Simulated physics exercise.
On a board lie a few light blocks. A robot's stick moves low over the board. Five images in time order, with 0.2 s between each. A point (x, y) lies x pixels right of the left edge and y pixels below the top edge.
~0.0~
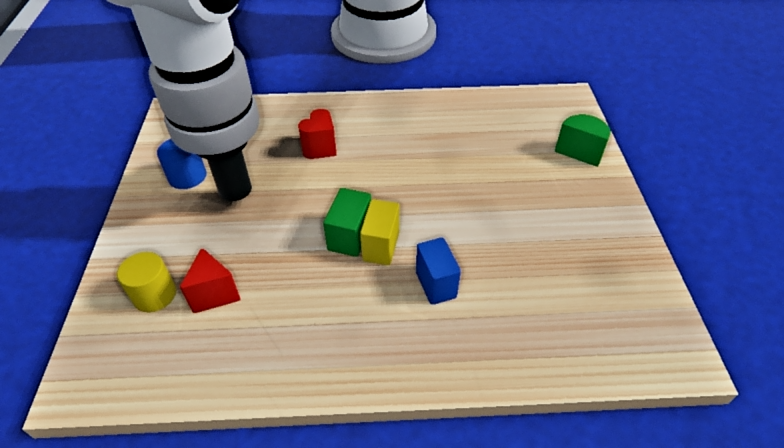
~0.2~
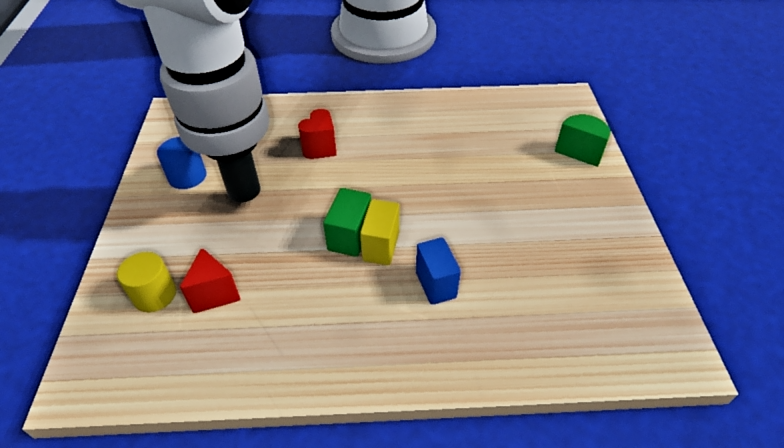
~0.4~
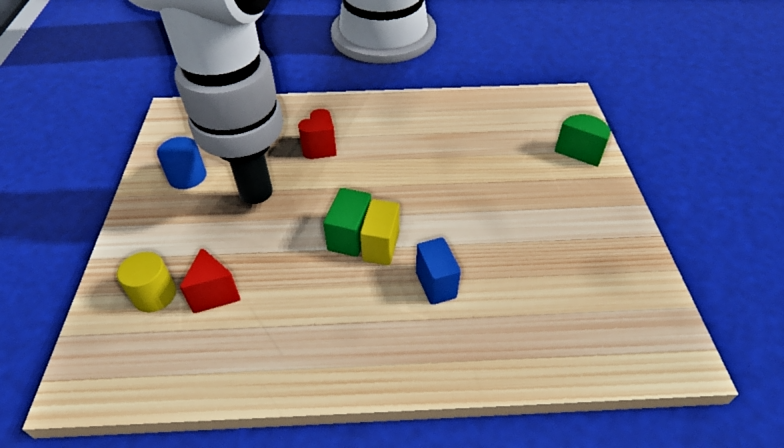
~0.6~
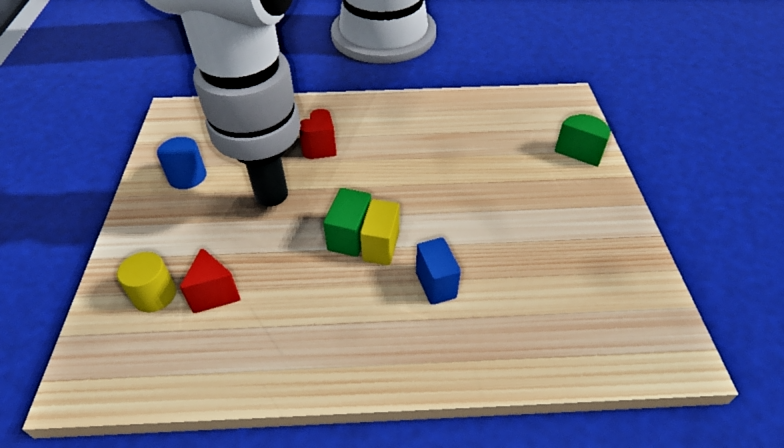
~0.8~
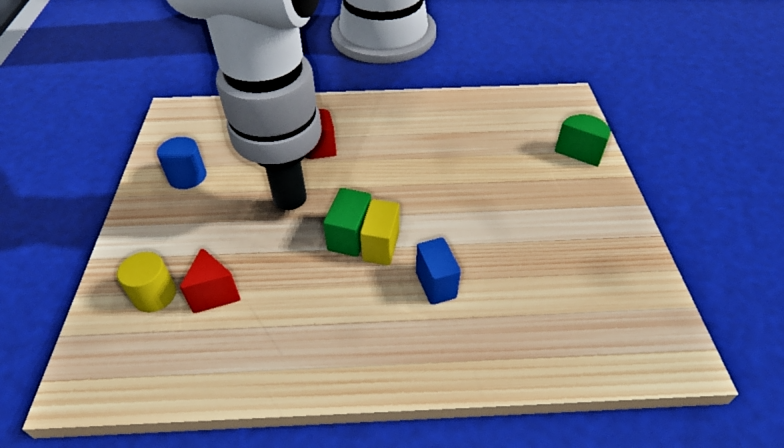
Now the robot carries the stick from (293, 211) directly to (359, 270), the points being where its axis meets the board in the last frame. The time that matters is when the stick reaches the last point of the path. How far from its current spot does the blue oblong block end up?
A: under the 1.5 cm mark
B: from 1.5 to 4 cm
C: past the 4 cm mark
(A)
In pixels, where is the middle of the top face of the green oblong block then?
(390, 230)
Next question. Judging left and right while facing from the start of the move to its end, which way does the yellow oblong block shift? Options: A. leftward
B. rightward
I'll go with A - leftward.
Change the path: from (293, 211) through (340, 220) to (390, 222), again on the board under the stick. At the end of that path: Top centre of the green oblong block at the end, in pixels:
The middle of its upper face should be somewhere near (404, 218).
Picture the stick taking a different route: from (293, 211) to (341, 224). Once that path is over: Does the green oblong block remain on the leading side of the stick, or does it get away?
Pushed ahead.
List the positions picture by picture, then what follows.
The first picture shows tip of the stick (235, 190), middles of tops, green oblong block (348, 207), yellow oblong block (380, 218), blue oblong block (438, 257).
The second picture shows stick (244, 191), nothing pushed.
The third picture shows stick (256, 193), nothing pushed.
The fourth picture shows stick (272, 195), nothing pushed.
The fifth picture shows stick (290, 199), green oblong block (348, 207), yellow oblong block (380, 218), blue oblong block (438, 257).
What follows on the original path. One third of the way, stick (312, 217); nothing pushed yet.
Two thirds of the way, stick (335, 237); green oblong block (369, 219), turned 25° anticlockwise; yellow oblong block (402, 220), turned 20° anticlockwise.
At the end, stick (358, 258); green oblong block (390, 230), turned 50° anticlockwise; yellow oblong block (421, 219), turned 45° anticlockwise; blue oblong block unmoved.
